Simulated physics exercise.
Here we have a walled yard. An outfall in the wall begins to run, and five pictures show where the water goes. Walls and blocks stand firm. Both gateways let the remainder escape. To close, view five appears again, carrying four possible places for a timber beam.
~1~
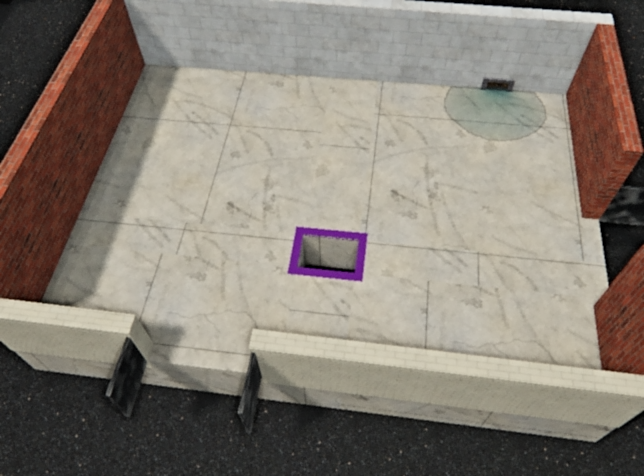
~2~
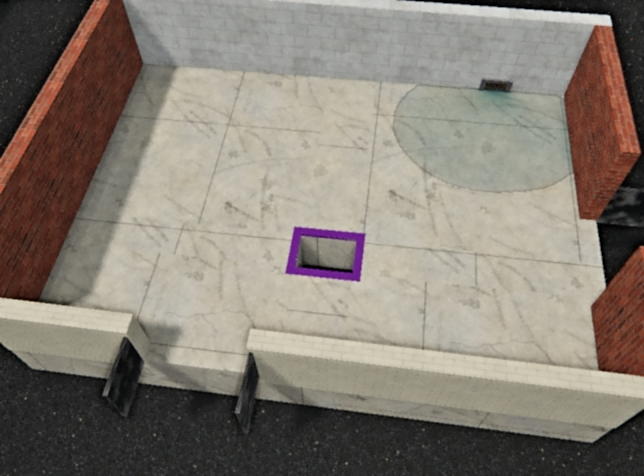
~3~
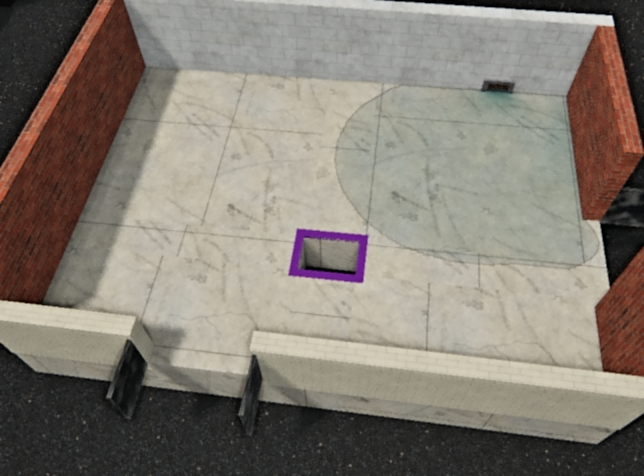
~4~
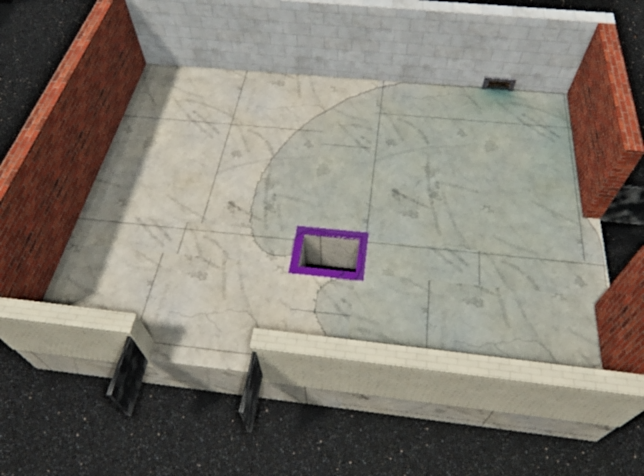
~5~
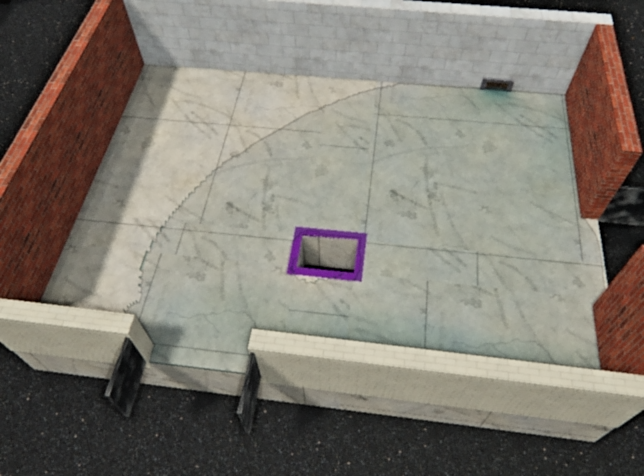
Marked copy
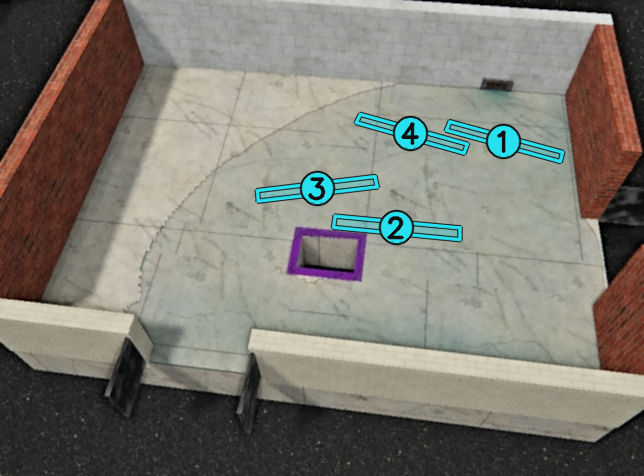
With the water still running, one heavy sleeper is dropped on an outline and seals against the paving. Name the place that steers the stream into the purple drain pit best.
Choose 3.
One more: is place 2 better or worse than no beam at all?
Place 2 is worse.
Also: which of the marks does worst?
That would be 2.
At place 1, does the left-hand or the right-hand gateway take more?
More leaves on the left.
On the marked copy, 1 from (448, 125) to (561, 156); 2 from (334, 221) to (459, 233); 3 from (257, 195) to (376, 181); 4 from (358, 118) to (465, 148).
With 1, about 10 % of the stream goes into the purple drain pit, about 88 % out by the gates.
With 2, about 5 % of the stream goes into the purple drain pit, about 94 % out by the gates.
With 3, about 18 % of the stream goes into the purple drain pit, about 81 % out by the gates.
With 4, about 9 % of the stream goes into the purple drain pit, about 91 % out by the gates.
